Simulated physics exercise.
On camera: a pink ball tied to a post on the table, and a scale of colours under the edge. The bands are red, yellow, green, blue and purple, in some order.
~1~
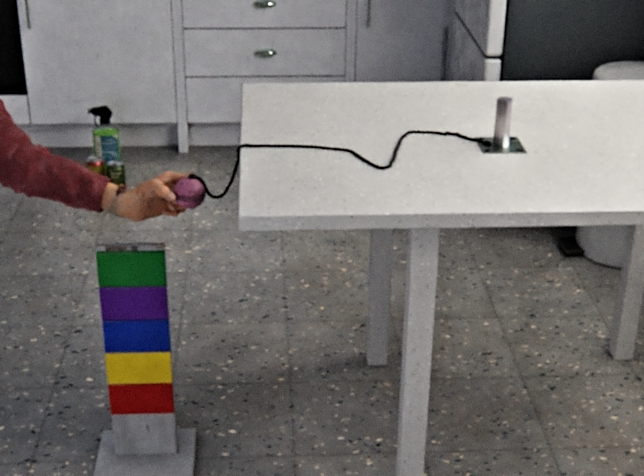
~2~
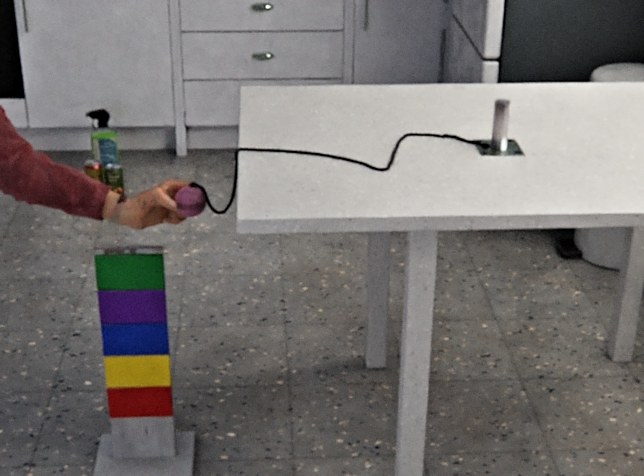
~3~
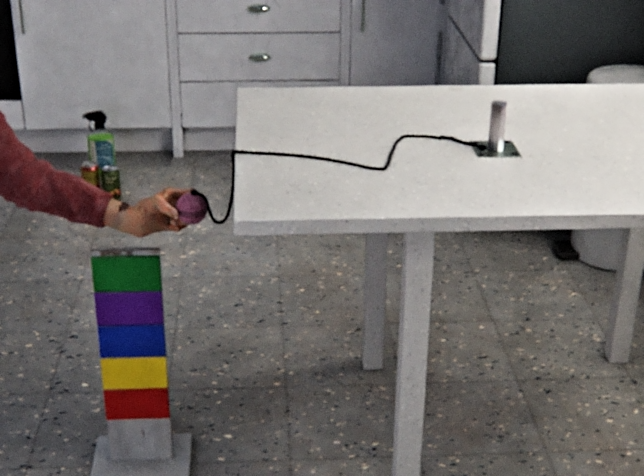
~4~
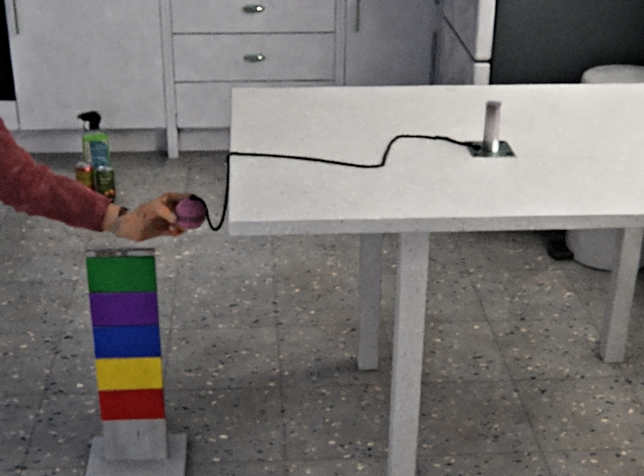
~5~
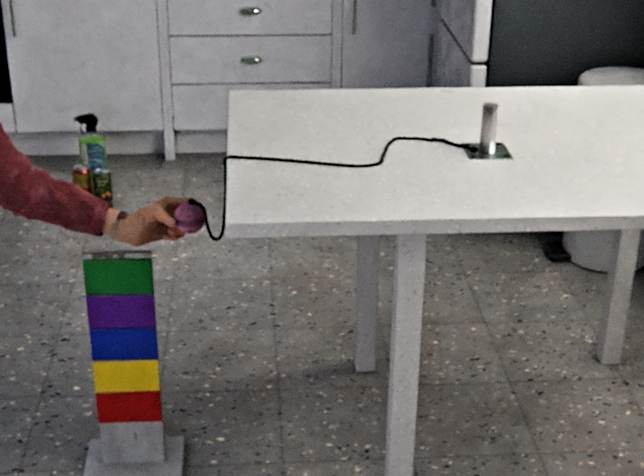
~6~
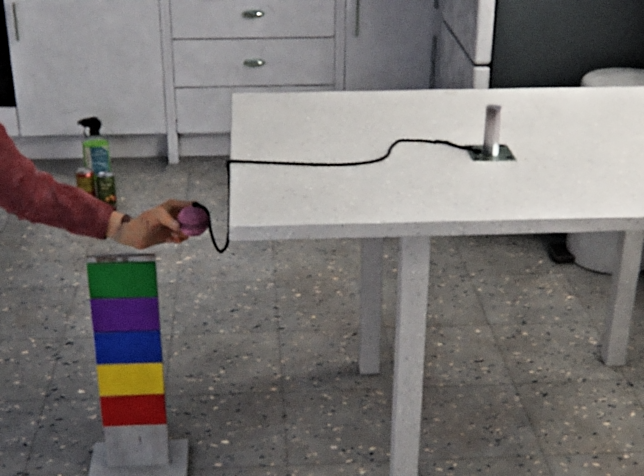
A hand in a red sleeve reaches in from the left of a room with a grey speckled floor and white drawers, seen from the front and slightly above. It holds a pink ball tied by a black shoelace to a post on a white table, above a stand banded green, purple, blue, yellow and red. The hand barely moves while the lace slackens beside the table edge and the view shifts slightly.
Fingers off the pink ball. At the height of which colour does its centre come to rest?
Its centre hangs level with the yellow band.
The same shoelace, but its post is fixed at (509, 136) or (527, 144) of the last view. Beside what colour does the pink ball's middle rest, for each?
One after the other, blue; blue.
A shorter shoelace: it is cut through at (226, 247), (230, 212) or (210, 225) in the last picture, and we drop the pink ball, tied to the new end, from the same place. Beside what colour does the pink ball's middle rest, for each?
Try by try: Purple; green; blue.
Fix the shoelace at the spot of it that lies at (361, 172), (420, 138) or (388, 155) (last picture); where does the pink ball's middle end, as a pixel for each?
Try by try, around (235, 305), (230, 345) and (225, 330).
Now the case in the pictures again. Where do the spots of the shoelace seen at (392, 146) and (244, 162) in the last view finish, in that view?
At (365, 154), then (232, 200).
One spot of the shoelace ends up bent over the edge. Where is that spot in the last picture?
That spot is around (287, 163).
Soon after, ball near (267, 349); level with yellow.
Then, ball near (219, 365); level with yellow.
At rest, ball near (239, 362); level with yellow. Its middle rests at the yellow band.
